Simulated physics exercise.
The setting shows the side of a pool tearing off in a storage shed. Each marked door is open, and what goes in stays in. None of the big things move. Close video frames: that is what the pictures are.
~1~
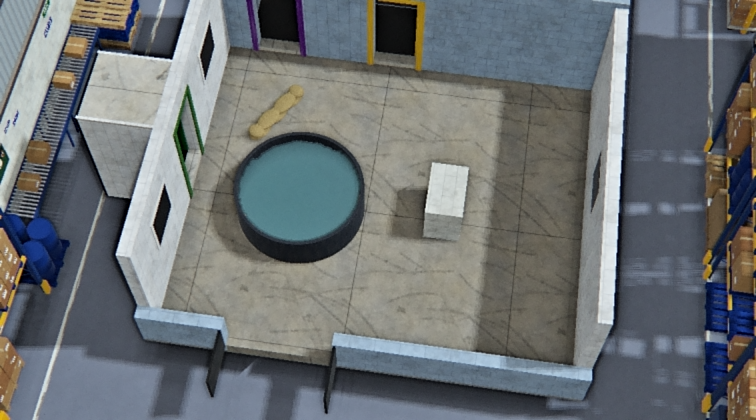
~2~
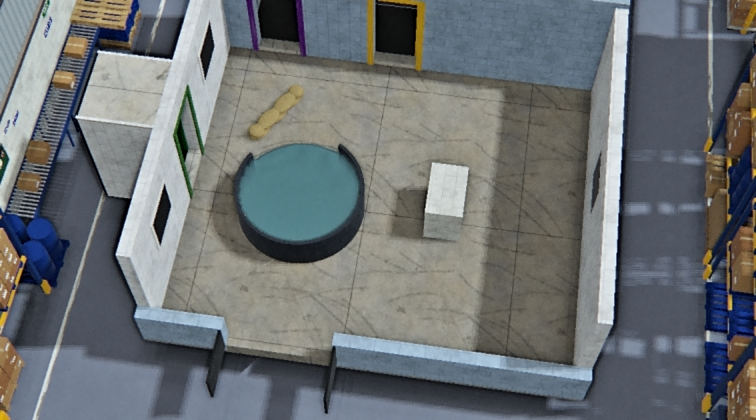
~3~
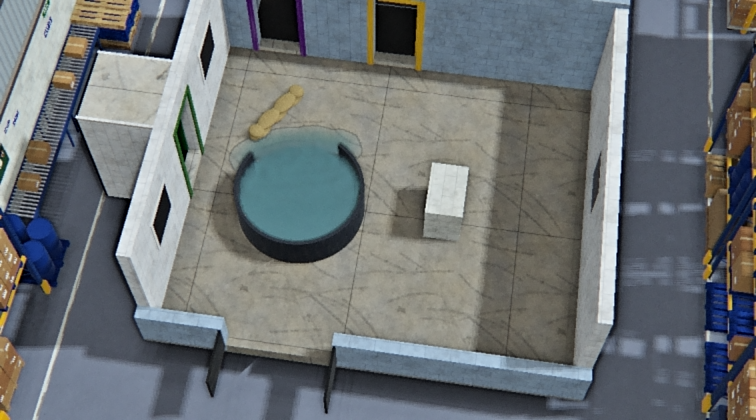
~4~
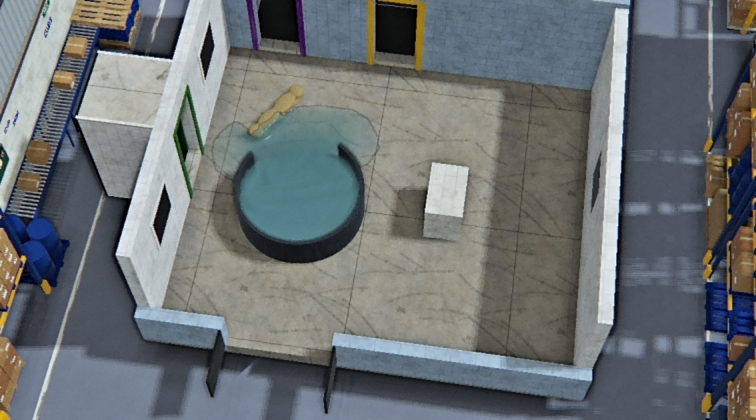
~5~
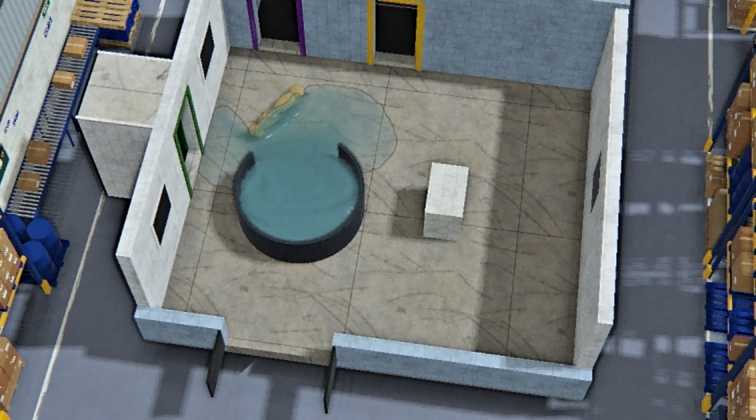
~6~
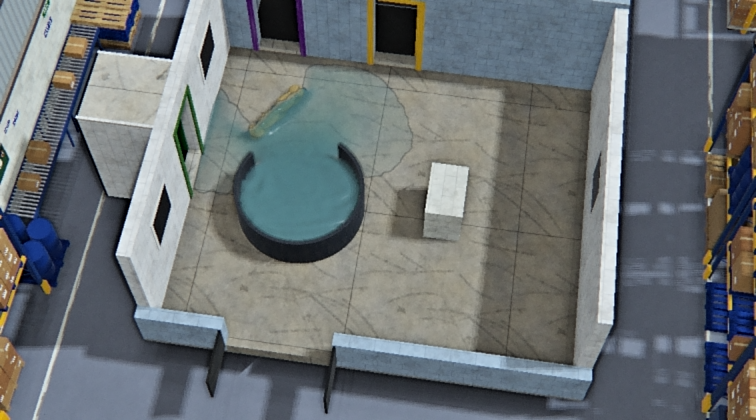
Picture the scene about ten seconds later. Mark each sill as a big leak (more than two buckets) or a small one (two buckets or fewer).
Purple door: Big; green door: Small; yellow door: Big.
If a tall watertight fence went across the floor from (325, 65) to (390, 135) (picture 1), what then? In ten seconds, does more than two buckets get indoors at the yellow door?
From my reading, I'd say the yellow door gets less than that.
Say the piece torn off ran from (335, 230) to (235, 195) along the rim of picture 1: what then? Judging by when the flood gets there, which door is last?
Last comes the yellow-painted one.
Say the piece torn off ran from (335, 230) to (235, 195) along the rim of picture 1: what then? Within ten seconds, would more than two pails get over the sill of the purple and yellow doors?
Well, the purple door comes up short, while the yellow door comes up short.
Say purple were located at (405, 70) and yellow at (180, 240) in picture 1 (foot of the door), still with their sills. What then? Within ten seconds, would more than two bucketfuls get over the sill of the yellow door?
Note: Yellow lets in too little.
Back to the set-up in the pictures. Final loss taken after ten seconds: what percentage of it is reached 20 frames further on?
I'd estimate close to 55 per cent.
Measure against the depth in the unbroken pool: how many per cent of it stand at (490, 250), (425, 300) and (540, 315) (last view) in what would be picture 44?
Taking the places in turn, I get roughly 4, 0 and 4 percent.
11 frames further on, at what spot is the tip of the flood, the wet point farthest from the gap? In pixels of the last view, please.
Roughly at (526, 83).
A moment on, water covers 25 % of the floor; the purple door wet at the sill, nothing in, the green door wet at the sill, nothing in, the yellow door under two buckets in.
Next, water covers 30 % of the floor; the purple door under two buckets in, the green door wet at the sill, nothing in, the yellow door over two buckets in.
Then, water covers 50 % of the floor; the purple door over two buckets in, the green door wet at the sill, nothing in, the yellow door far over two buckets in.
Later, water covers 70 % of the floor; the purple door far over two buckets in, the green door wet at the sill, nothing in, the yellow door far over two buckets in.
In the end, water covers 95 % of the floor; the purple door far over two buckets in, the green door wet at the sill, nothing in, the yellow door far over two buckets in.
